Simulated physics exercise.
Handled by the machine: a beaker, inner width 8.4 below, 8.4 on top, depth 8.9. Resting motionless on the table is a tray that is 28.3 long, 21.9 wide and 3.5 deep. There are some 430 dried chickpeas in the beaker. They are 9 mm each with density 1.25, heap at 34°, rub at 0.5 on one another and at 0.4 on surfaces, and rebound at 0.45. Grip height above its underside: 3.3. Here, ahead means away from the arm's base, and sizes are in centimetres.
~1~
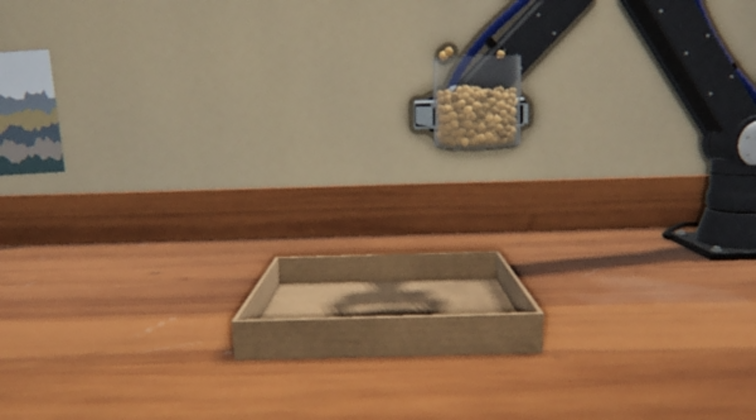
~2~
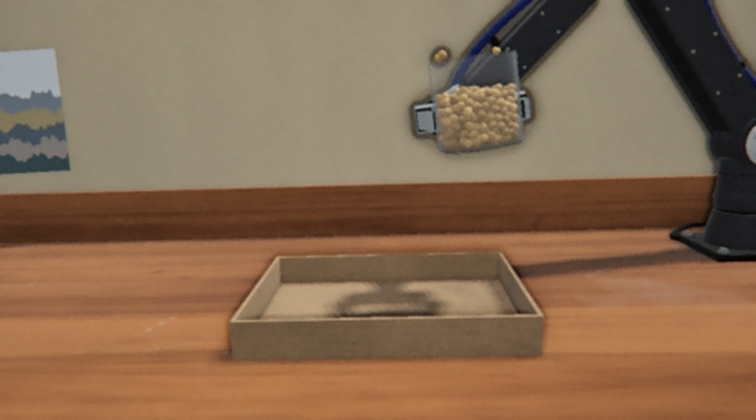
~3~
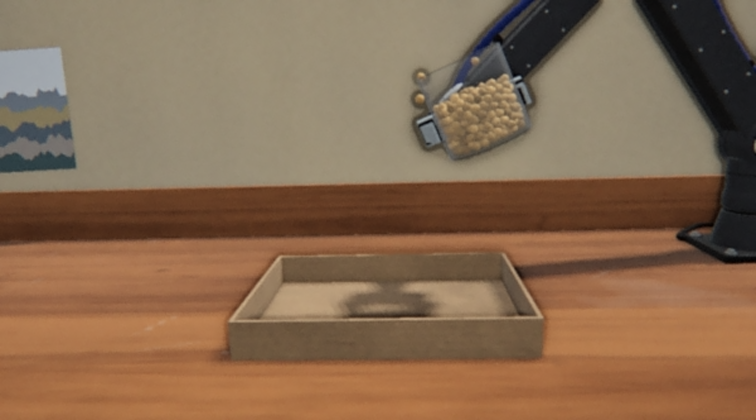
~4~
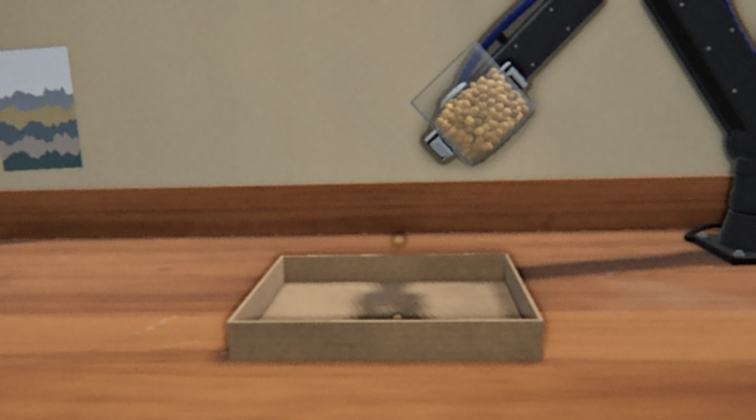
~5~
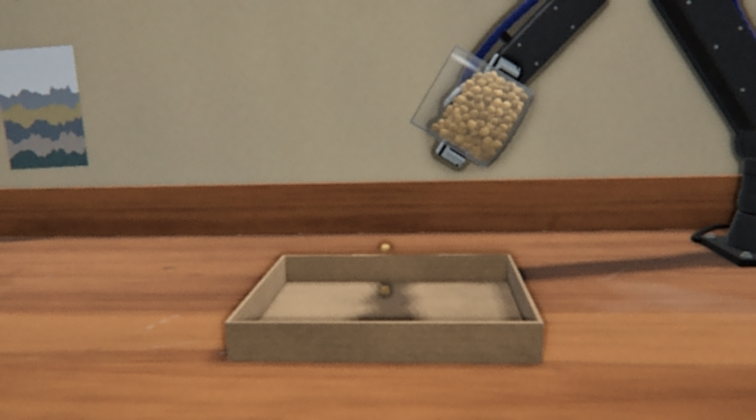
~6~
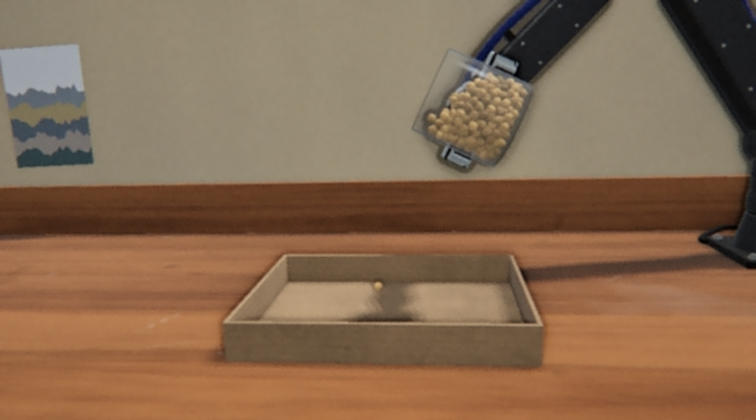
We see a robot arm tilt a clear container of small round tan pieces steadily leftward above an open tray on a wooden table, while two pieces drop into the tray and the rest shift inside the container.
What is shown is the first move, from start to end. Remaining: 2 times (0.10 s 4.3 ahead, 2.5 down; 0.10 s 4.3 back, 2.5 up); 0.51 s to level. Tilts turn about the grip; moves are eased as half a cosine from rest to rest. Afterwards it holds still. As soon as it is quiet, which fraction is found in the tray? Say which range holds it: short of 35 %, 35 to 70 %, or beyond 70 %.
The range short of 35 % holds it.
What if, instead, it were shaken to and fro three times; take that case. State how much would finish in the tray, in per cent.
I'd expect something close to 25 per cent.
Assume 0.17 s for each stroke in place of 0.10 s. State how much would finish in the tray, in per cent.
About 5 per cent in that case.
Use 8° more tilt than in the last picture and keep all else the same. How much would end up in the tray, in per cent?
Then something close to 30 in a hundred.
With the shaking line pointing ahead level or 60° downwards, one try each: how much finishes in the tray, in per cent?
40 and 10 %.
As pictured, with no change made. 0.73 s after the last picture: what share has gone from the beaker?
Around 20 % has gone out so far.
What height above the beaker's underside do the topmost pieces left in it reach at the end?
Height at rest: About 7.0 centimetres.
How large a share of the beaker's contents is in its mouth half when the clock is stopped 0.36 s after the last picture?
45 %.
Then, 0.36 s after the last picture, tilted 64° forward, highest piece 24 above the table; 381 in the beaker, 31 in the tray, 2 on the table or floor, 20 in flight or on a rim.
Then, 0.73 s after the last picture, tilted 18° forward, highest piece 25 above the table; 343 in the beaker, 82 in the tray, 7 on the table or floor, 2 in flight or on a rim.
Then, 1.11 s after the last picture, level, highest piece 26 above the table; 343 in the beaker, 83 in the tray, 8 on the table or floor.
Then, 2.16 s after the last picture, level, highest piece 26 above the table; 343 in the beaker, 83 in the tray, 8 on the table or floor.
Final count, 343 in the beaker, 83 in the tray, 8 on the table or floor. That is 19 % in the tray.
